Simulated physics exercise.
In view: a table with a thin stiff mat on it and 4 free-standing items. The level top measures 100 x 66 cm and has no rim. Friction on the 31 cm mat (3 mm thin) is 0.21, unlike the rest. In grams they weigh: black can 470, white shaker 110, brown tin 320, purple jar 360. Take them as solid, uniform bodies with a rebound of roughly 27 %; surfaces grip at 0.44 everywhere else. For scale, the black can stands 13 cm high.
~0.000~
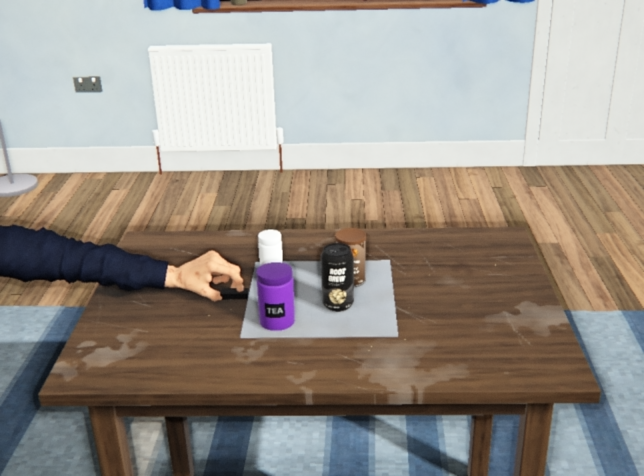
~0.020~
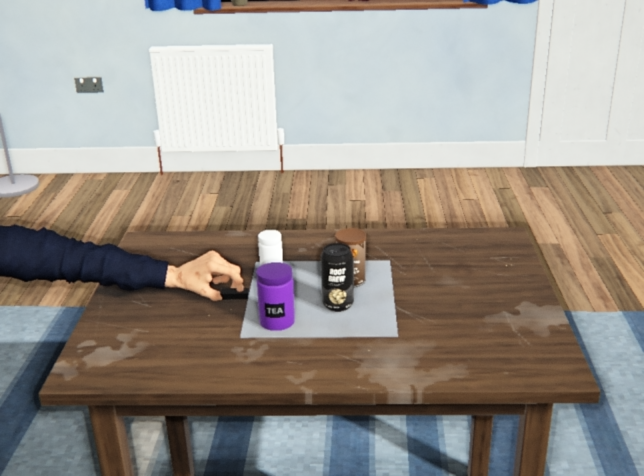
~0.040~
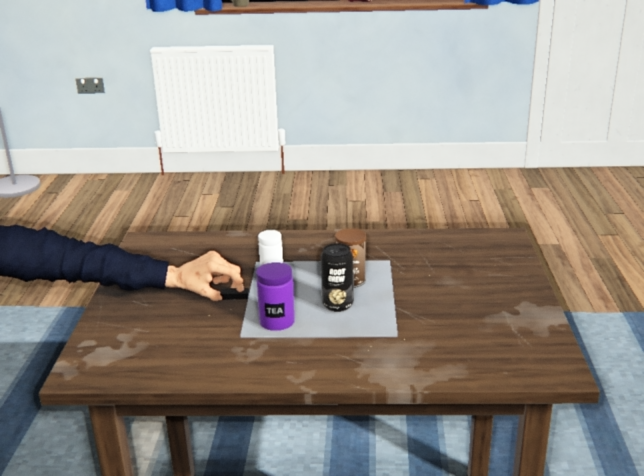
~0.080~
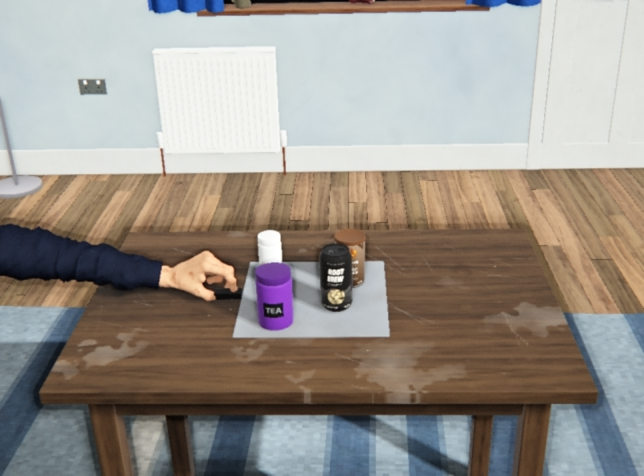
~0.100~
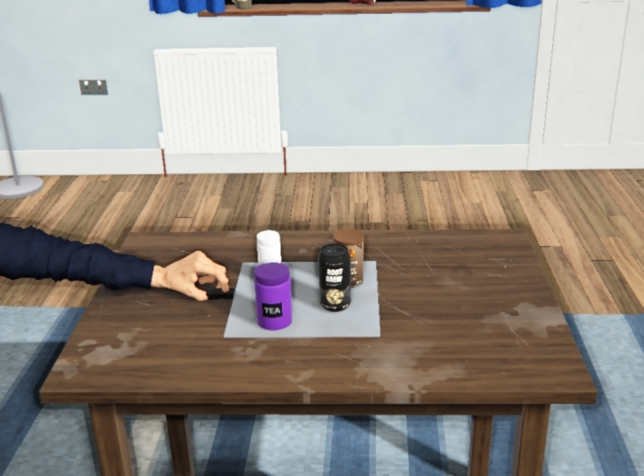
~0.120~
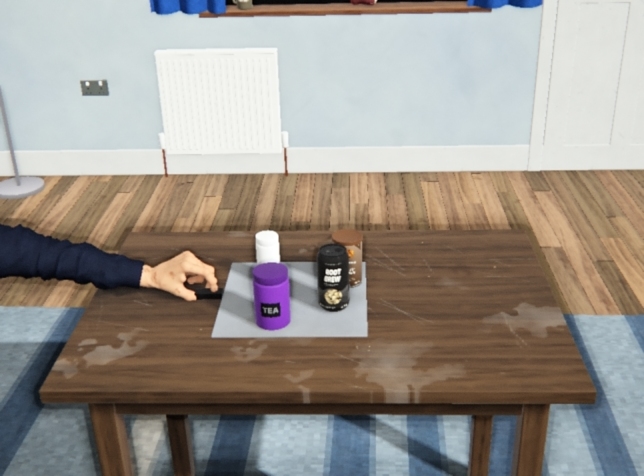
On a worn wooden table, a hand holds still, then draws a grey sheet left beneath four containers that shift only slightly.
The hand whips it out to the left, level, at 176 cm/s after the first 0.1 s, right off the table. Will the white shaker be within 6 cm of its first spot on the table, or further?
The white shaker gets shifted.
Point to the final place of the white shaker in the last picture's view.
At about (198, 272).
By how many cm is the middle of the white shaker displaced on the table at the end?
Some 17 cm.
Around 0.22 s, 23 cm of pull; white shaker shifted 3 cm near (256, 258); brown tin shifted 2 cm; black can shifted 3 cm.
Around 0.32 s, 40 cm of pull; white shaker shifted 8 cm near (236, 259); purple jar shifted 7 cm; black can at 4° to upright.
Around 0.52 s, 76 cm of pull; white shaker at 42° to upright near (218, 259); purple jar shifted 8 cm; black can shifted 3 cm.
Finally (1.1 s), on their side or leaning hard on the table, white shaker; not toppled but over 6 cm from the start, purple jar; the other 2 still in place (within 6 cm). Final places as that camera would see them, white shaker near (198, 272).
